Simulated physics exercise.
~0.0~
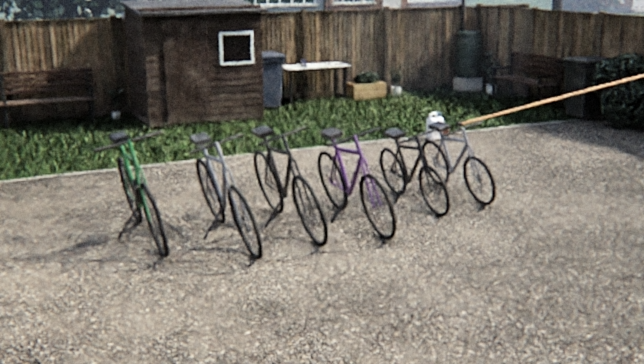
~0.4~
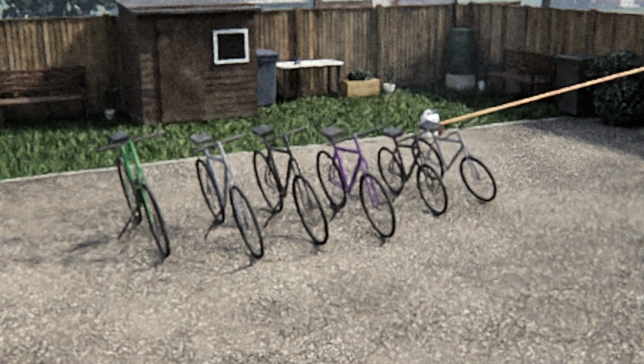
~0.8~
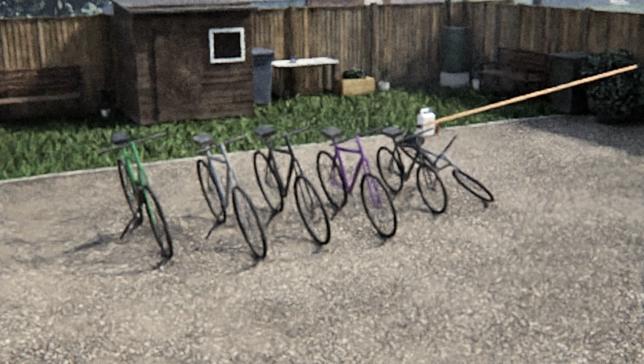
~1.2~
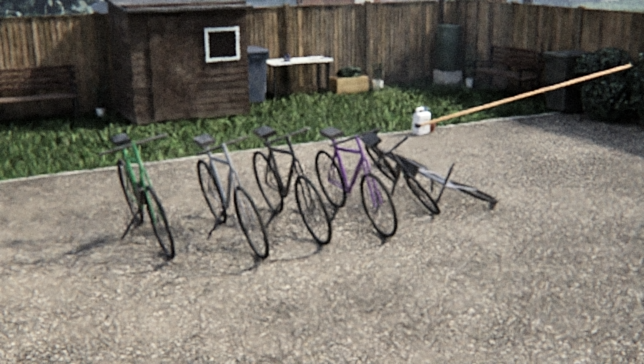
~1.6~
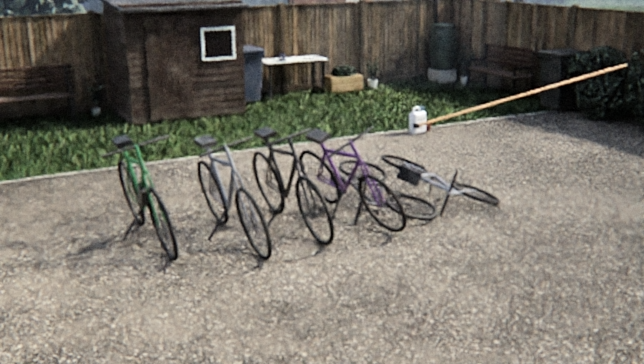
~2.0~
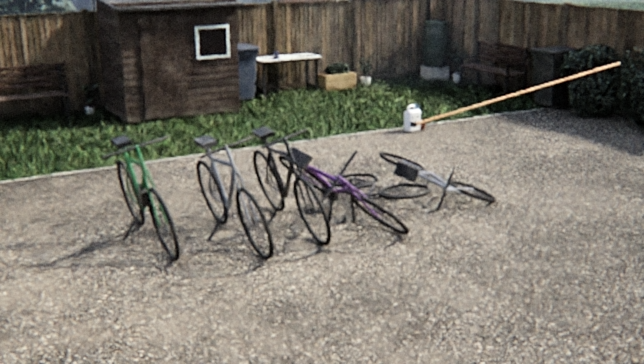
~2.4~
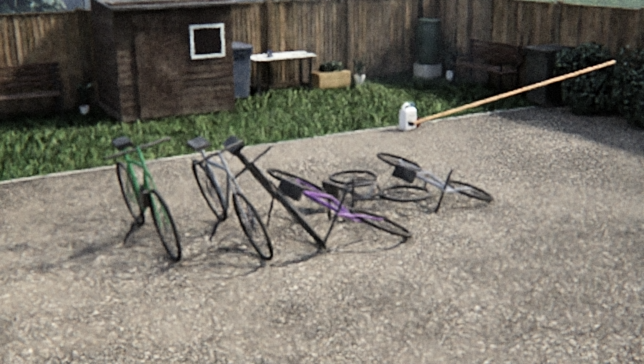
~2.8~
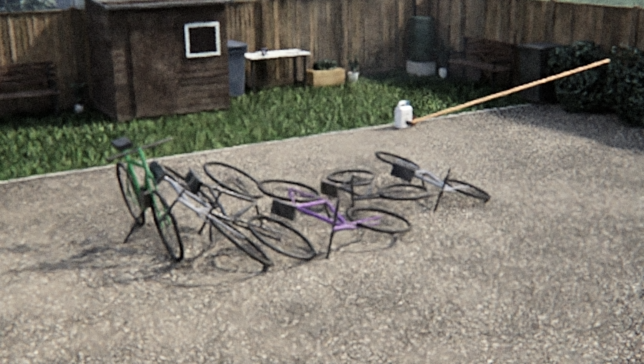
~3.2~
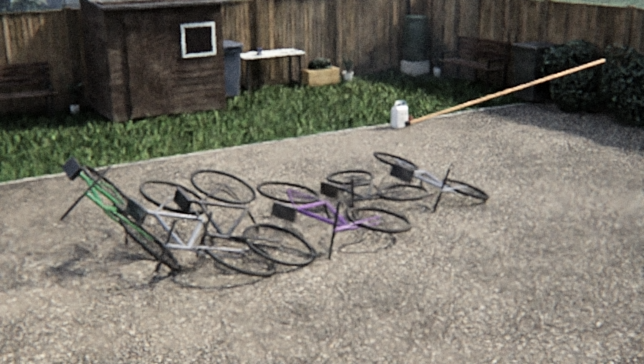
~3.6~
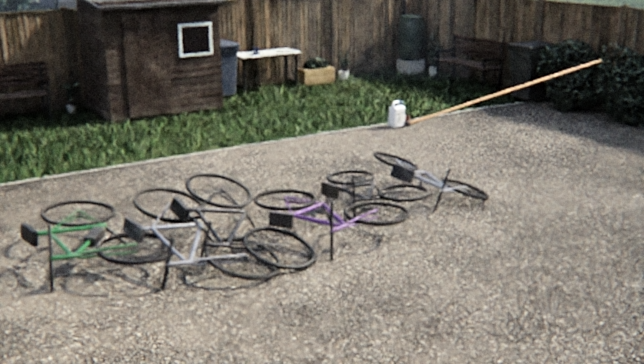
Six parked bicycles in a back yard toppling one after another from right to left beside a pole, all ending down.
